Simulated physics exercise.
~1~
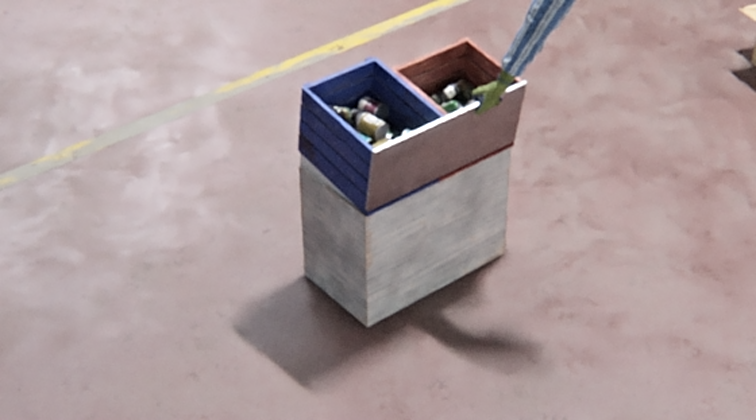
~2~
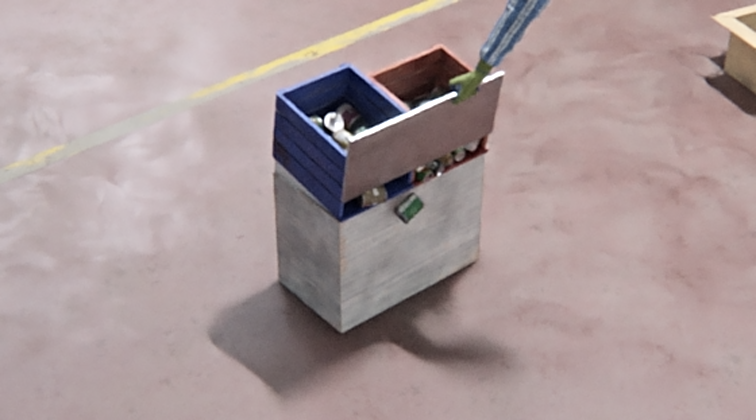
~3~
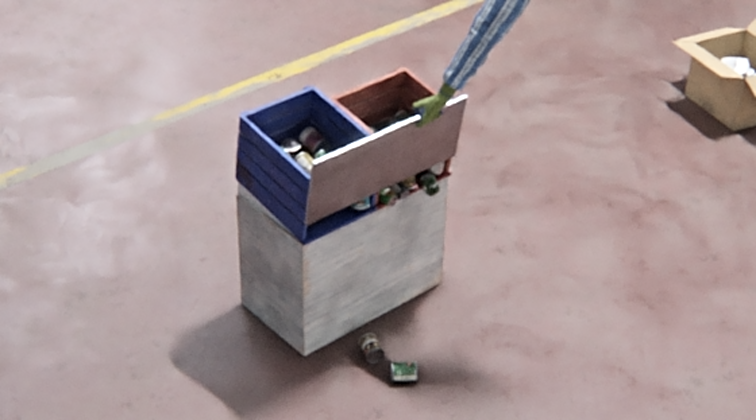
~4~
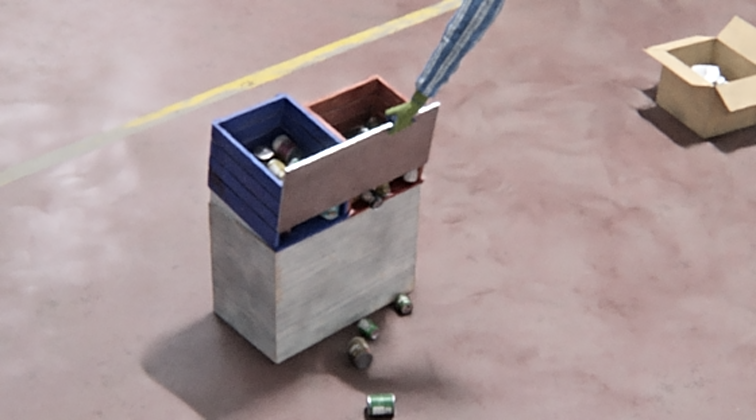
Gloved hand lifting the front panel of a blue and red bin on a grey block, a few small cans tumbling to the floor.
